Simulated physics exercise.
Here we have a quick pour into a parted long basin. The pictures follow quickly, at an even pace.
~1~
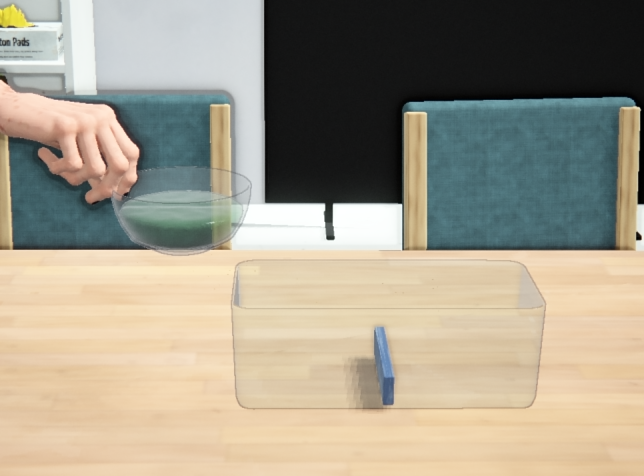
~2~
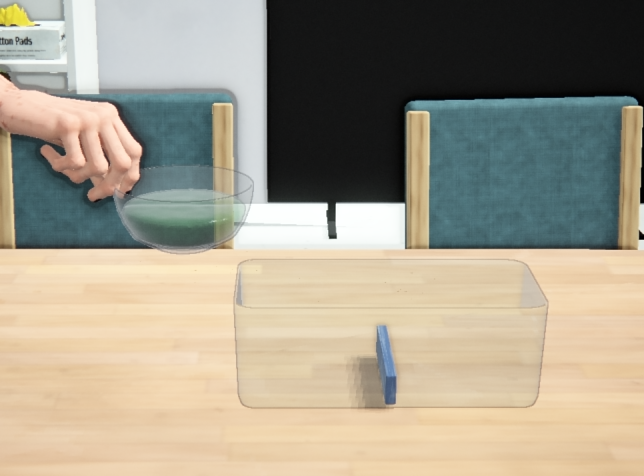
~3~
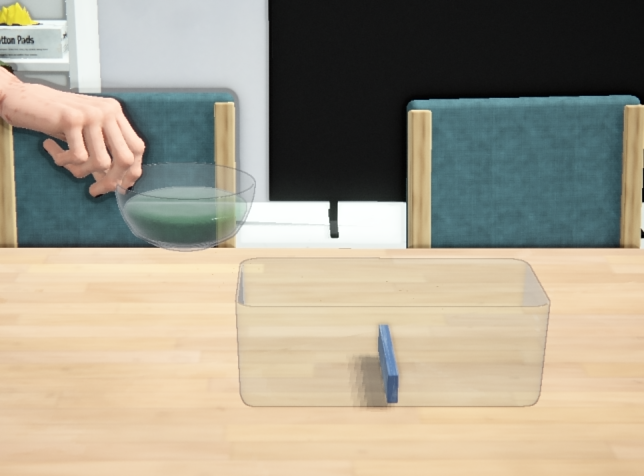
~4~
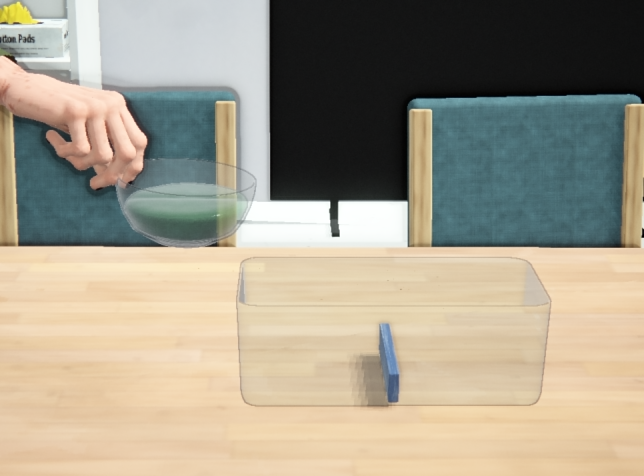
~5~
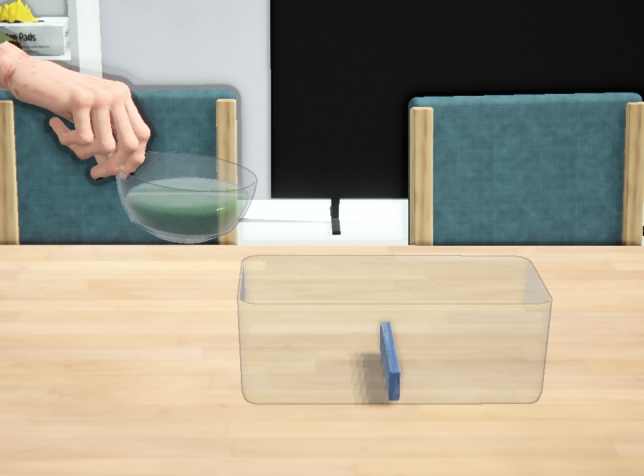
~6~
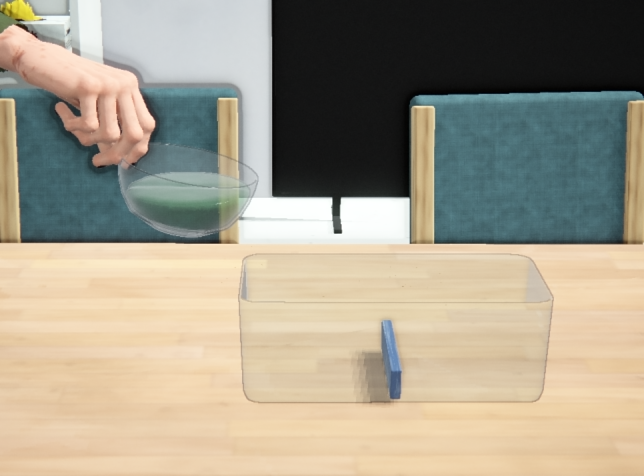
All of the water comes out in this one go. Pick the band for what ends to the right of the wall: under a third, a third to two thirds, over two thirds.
The share right of the wall is not even a third.
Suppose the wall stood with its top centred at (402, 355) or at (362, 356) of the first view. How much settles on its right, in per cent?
First some 15, then 10 per cent.
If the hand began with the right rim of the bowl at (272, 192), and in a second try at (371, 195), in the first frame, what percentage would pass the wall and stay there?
About 5 and 95 per cent.
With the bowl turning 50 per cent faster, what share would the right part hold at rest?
Near 10 %.
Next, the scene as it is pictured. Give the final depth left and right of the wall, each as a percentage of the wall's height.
Left about 50, right about 10.
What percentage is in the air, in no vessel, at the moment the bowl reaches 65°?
Some 35 per cent.
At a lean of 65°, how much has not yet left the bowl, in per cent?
Close to 55 per cent.
A moment on, the bowl is tipped part way and 54 per cent is still to pour, 11 is left of the wall and 0 right of it.
Next, the bowl is tipped right over and 1 per cent is still to pour, 83 is left of the wall and 6 right of it.
Then the bowl is tipped right over and 0 per cent is still to pour, 89 is left of the wall and 10 right of it.
Later the bowl is tipped right over and 0 per cent is still to pour, 89 is left of the wall and 10 right of it.
Finally, 89 per cent lies left of the wall, 10 right of it and 1 outside.
